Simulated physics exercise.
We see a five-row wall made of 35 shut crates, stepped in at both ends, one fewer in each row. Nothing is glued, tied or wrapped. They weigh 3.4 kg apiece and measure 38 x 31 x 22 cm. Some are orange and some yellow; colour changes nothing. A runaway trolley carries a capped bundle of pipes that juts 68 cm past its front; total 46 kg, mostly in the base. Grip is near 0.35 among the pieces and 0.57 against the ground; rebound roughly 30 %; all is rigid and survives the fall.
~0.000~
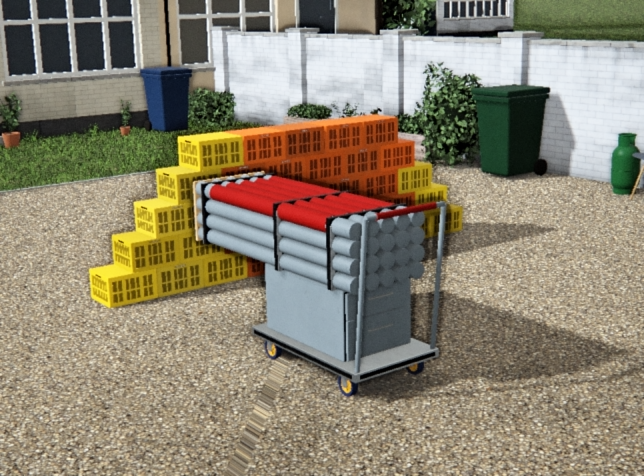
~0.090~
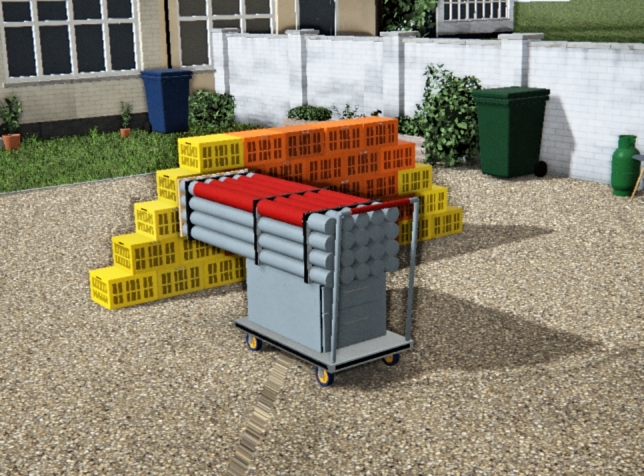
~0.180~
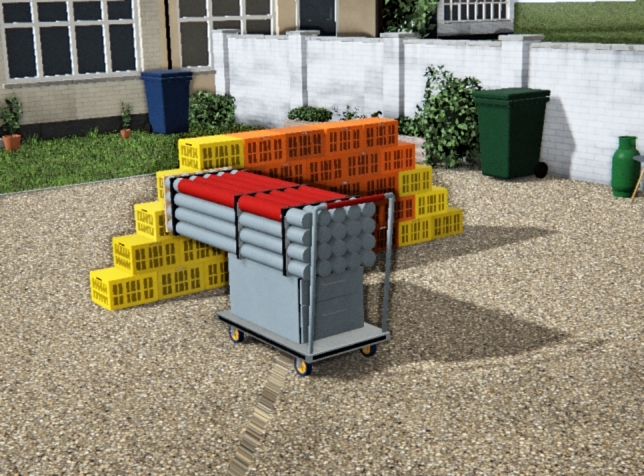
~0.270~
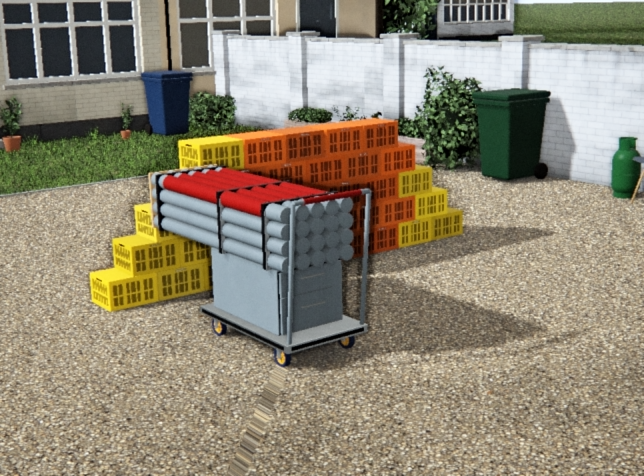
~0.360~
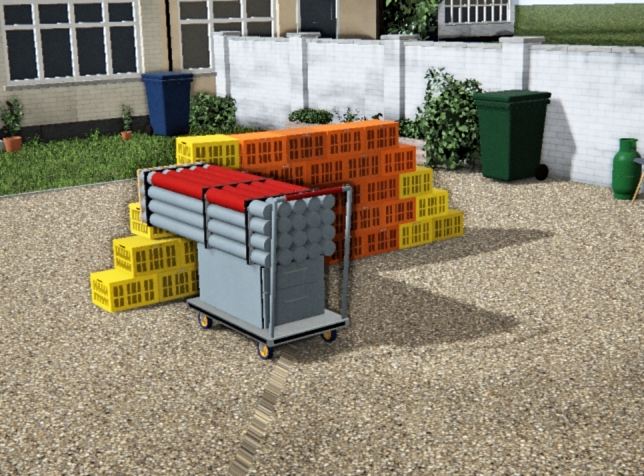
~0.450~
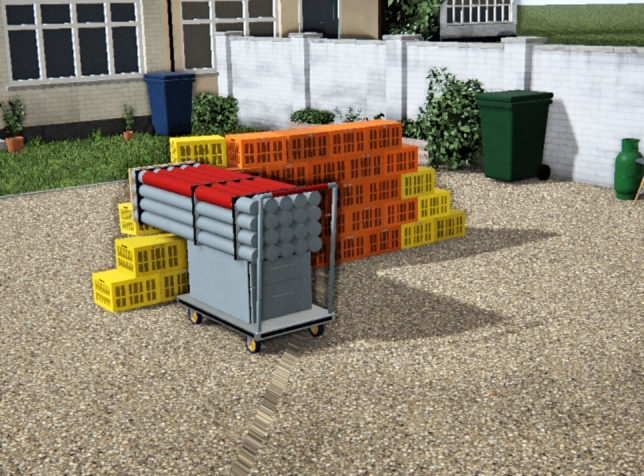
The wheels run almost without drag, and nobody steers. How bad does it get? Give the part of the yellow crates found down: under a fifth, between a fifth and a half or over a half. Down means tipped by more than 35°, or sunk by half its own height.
Ending down: Between a fifth and a half.
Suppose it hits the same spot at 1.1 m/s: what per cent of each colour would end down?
Then yellow 40, orange 10 per cent.
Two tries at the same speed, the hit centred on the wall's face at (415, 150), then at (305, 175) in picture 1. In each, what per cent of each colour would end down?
Yellow 10 then 10, orange 20 then 60 per cent.
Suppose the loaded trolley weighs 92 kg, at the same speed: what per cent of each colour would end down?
In that case yellow 40, orange 10 per cent.
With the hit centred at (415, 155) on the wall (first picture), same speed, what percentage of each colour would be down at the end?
Then yellow 10, orange 20 per cent.
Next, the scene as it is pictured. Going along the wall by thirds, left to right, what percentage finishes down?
Left 50, middle 10, right 0 per cent.
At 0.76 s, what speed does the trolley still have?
Near 1.2 m/s.
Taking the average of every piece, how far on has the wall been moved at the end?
Some 20 cm on average.
By 0.76 s, load 69 cm past the wall's line, still rolling; 4 of the 13 yellow crates down (4 of 35 in all colours); top yellow crate tilted 41°, 26 cm lower; top orange crate tilted 14°.
By 1.14 s, load 94 cm past the wall's line, still rolling; 4 of the 13 yellow crates down (6 of 35 in all colours); top yellow crate tilted 5°, 67 cm lower; top orange crate tilted 27°, 18 cm lower.
When it is over (2.4 s), load 93 cm past the wall's line, stopped; 4 of the 13 yellow crates down (6 of 35 in all colours); top yellow crate 88 cm lower; top orange crate on its side. That is 31 per cent. In pixels of the last frame, middles, top yellow crate near (143, 228), top orange crate near (236, 238).
